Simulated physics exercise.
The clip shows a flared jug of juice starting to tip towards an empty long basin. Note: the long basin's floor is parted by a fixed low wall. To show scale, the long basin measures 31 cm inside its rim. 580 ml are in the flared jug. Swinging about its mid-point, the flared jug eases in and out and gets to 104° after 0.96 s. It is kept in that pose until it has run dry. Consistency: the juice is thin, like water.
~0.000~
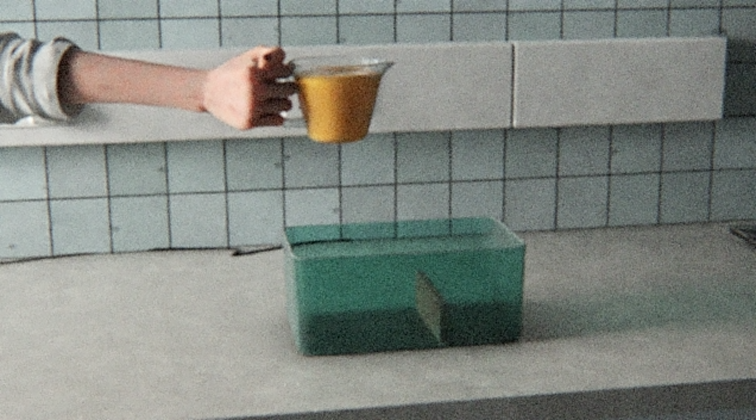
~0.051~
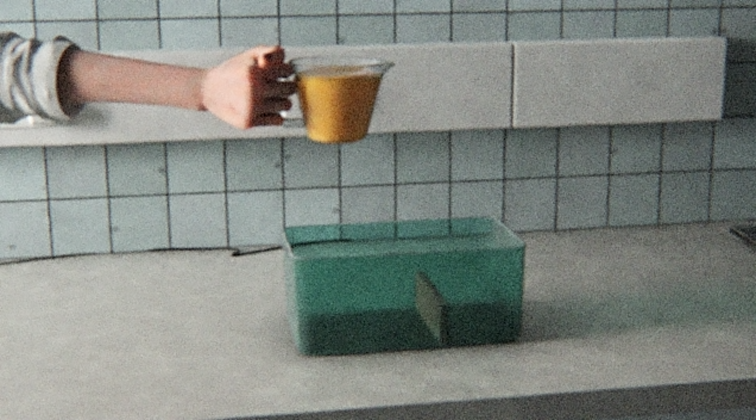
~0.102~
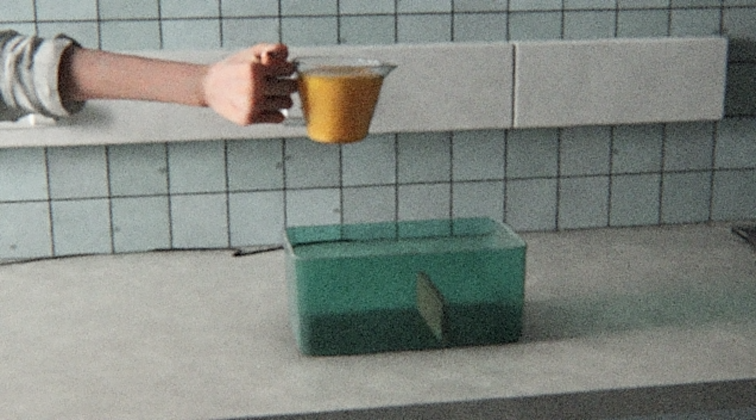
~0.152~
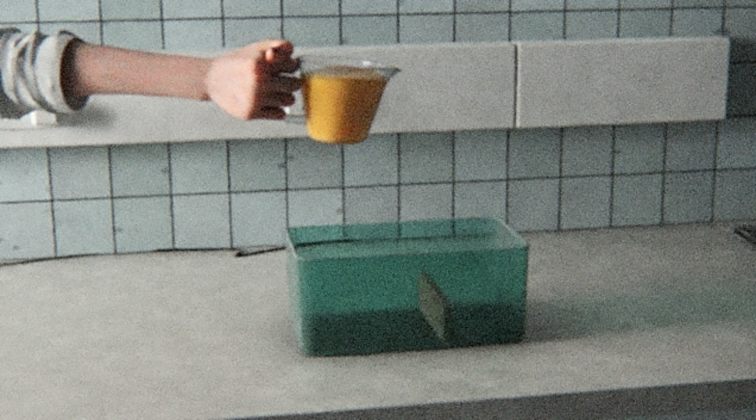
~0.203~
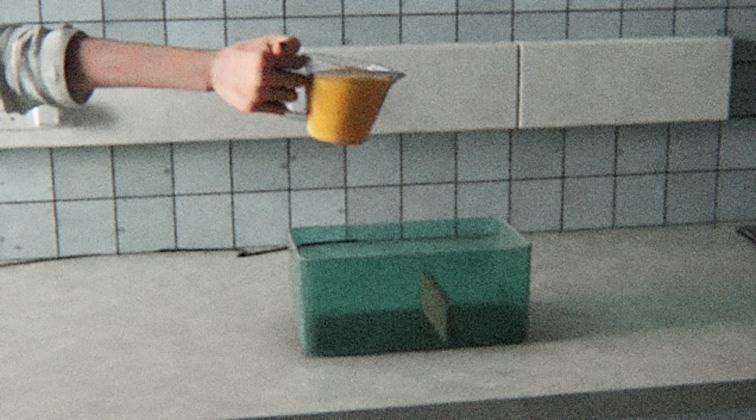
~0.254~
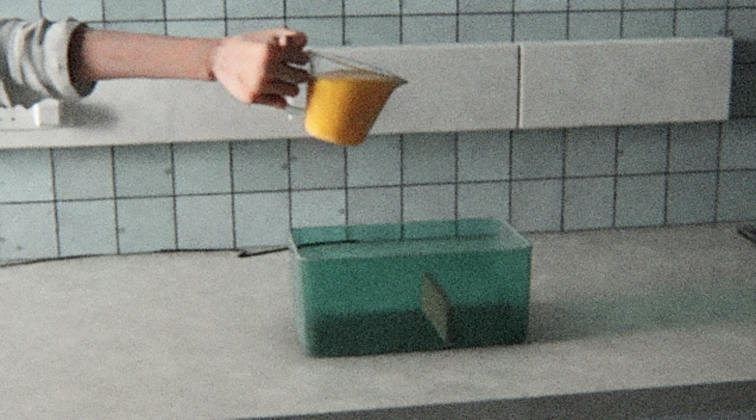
A flared jug of orange juice, held by a hand above a green see-through basin on a counter, leaned slowly to the right, tilting a little faster as it went.
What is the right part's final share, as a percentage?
About 70 per cent.
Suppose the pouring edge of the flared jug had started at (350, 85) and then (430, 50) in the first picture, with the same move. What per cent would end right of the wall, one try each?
5 per cent first, 75 per cent second.
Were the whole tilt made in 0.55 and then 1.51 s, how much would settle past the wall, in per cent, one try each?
Some 50 and 80 per cent, in that order.
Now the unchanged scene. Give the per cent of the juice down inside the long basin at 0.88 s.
Roughly 76 percent of it.
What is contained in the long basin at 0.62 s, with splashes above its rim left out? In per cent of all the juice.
Roughly 12 percent.
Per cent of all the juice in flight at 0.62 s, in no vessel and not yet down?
Near 32 per cent at that moment.
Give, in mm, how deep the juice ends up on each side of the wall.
About 6 mm left, about 26 mm right.
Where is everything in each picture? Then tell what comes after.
In the first frame, it leans 0°; its right rim is at (395, 61); the juice meets the walls at (294, 74) and (380, 72); the long basin's rim runs from (288, 244) to (511, 232); the wall's top is at (431, 288).
In the second frame, it leans 1°; its right rim is at (396, 62); the juice meets the walls at (294, 74) and (380, 72).
In the third frame, it leans 3°; its right rim is at (398, 65); the juice meets the walls at (296, 74) and (382, 73).
In the fourth frame, it leans 6°; its right rim is at (402, 69); the juice meets the walls at (300, 73) and (386, 75).
In the fifth frame, it leans 11°; its right rim is at (407, 74); the juice meets the walls at (306, 74) and (392, 75).
In the sixth frame, it leans 17°; its right rim is at (409, 81); the juice meets the walls at (309, 77) and (400, 78).
After 0.62 s the tilt is 74° and 55 per cent is still to pour, 0 is left of the wall and 13 right of it.
After 0.88 s the tilt is 102° and 6 per cent is still to pour, 11 is left of the wall and 66 right of it.
After 1.16 s the tilt is 104° and 0 per cent is still to pour, 27 is left of the wall and 70 right of it.
After 1.46 s the tilt is 104° and 0 per cent is still to pour, 27 is left of the wall and 70 right of it.
In the end 27 per cent lies left of the wall, 70 right of it and 3 outside.
